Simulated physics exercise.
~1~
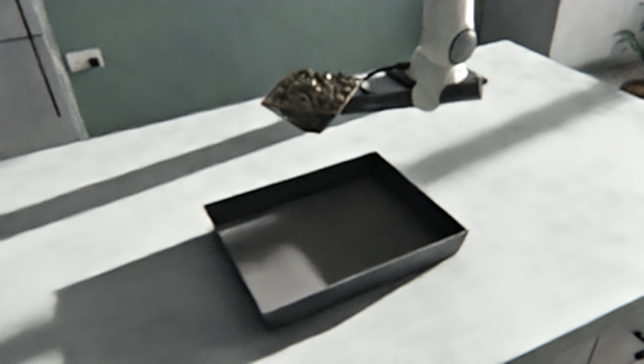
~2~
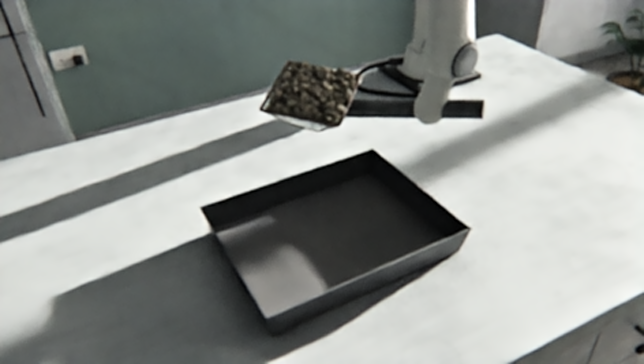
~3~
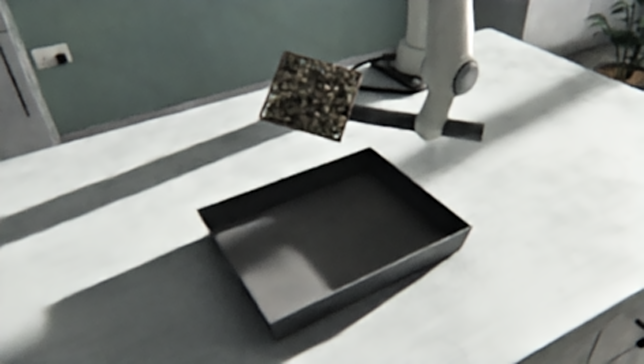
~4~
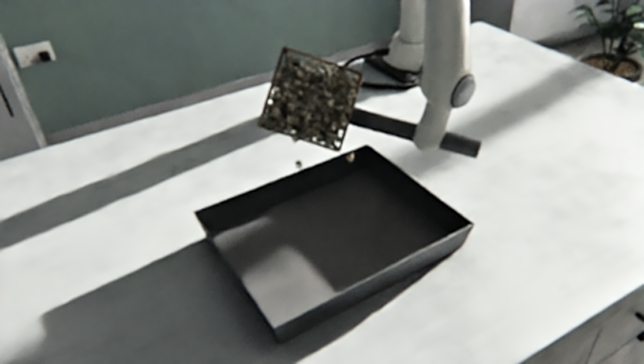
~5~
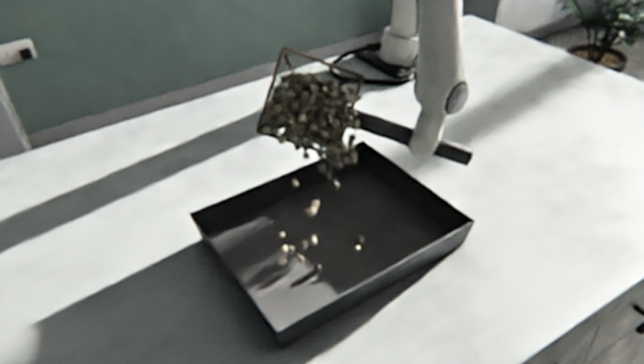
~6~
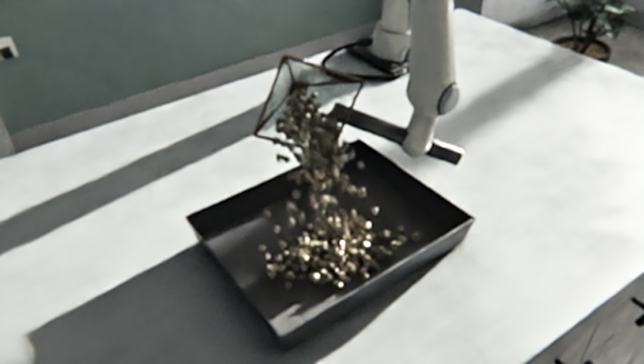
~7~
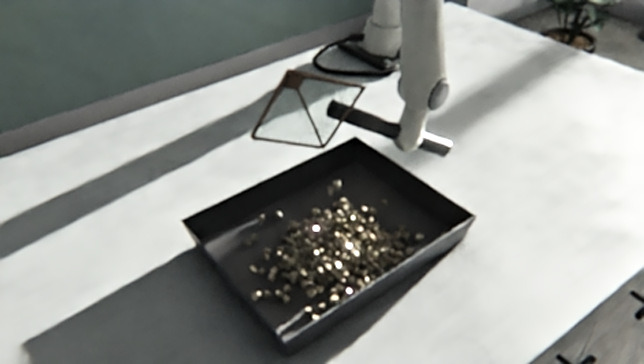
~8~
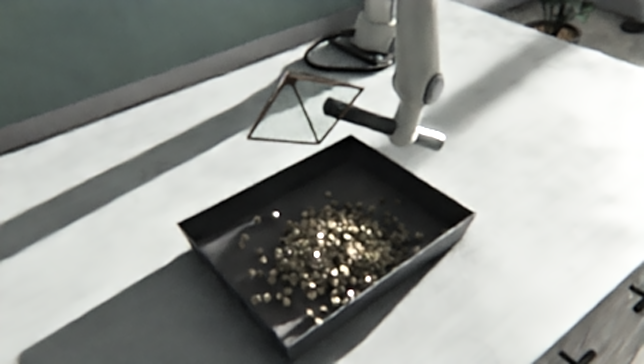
The video shows a robot arm holding a scoop full of small grit pieces above a dark rectangular tray on a white table. The arm steadily tips the scoop until the pieces pour down, leaving the scoop empty and the grit spread across the tray.
